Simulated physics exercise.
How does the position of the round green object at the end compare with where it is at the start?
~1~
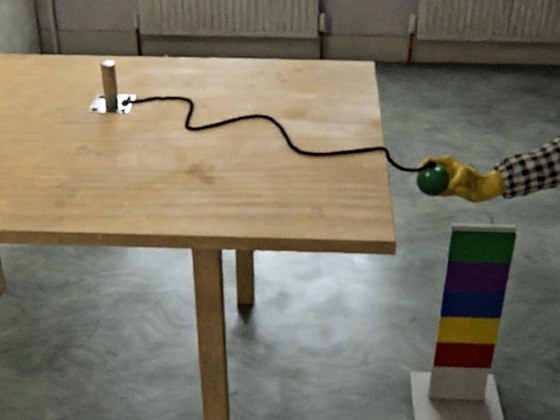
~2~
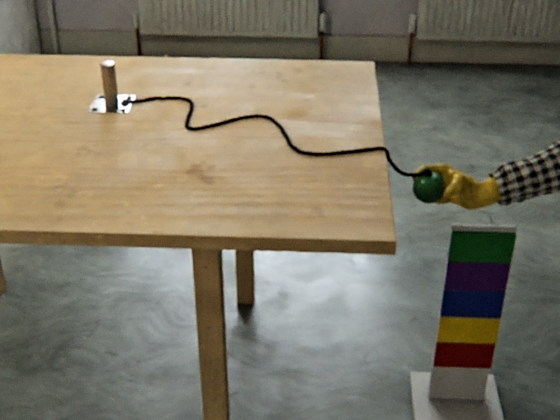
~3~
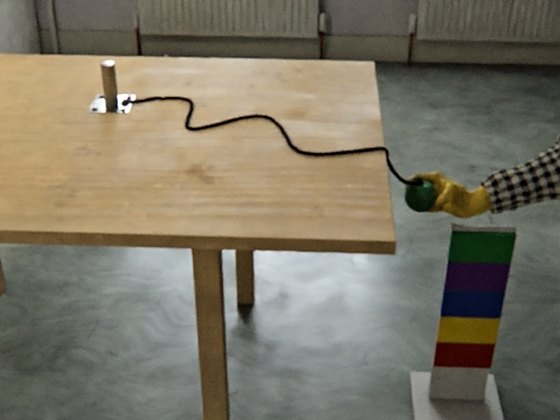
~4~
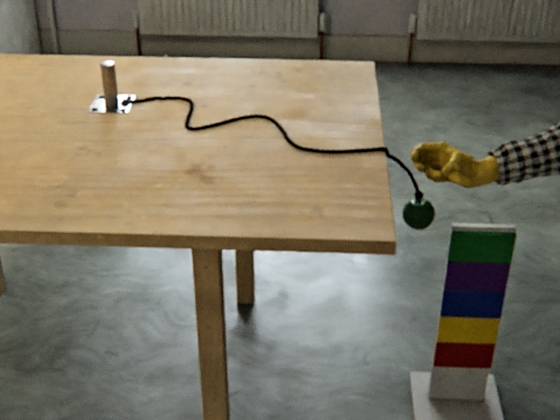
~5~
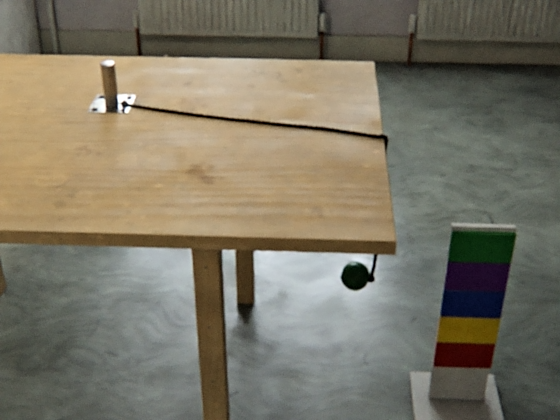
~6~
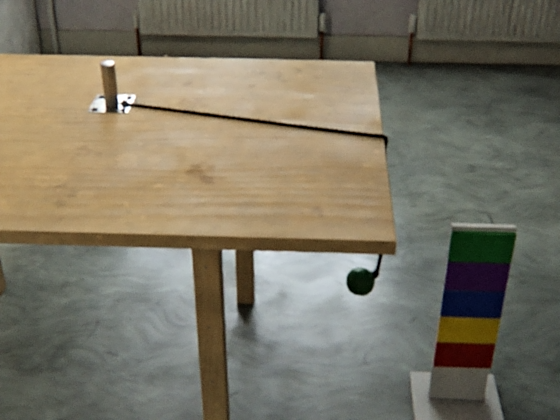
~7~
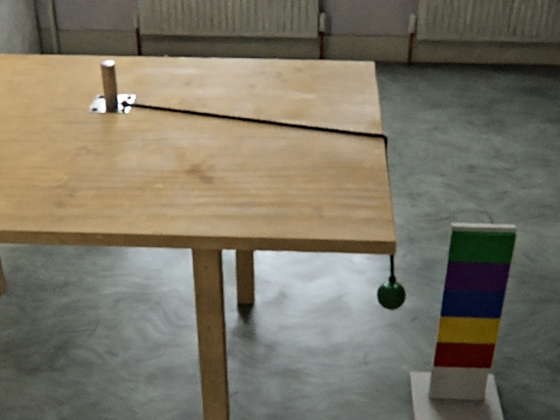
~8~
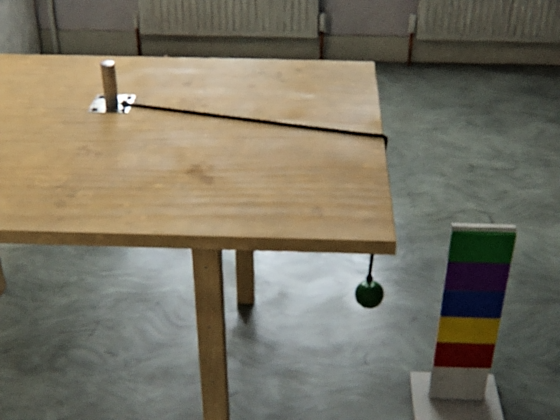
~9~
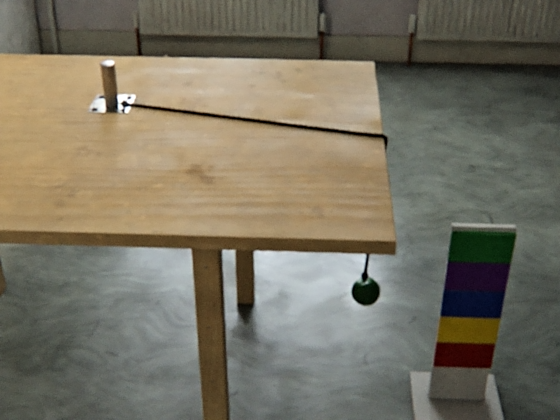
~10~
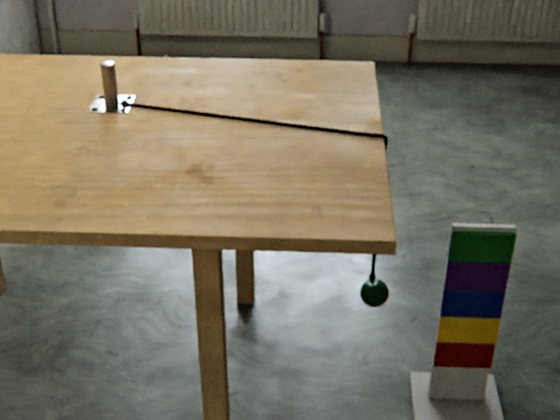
At the start it is held in the gloved hand out to the right of the table, above the coloured board. At the end it is lower and further left, hanging from the cord below the table's edge, level with the blue band.
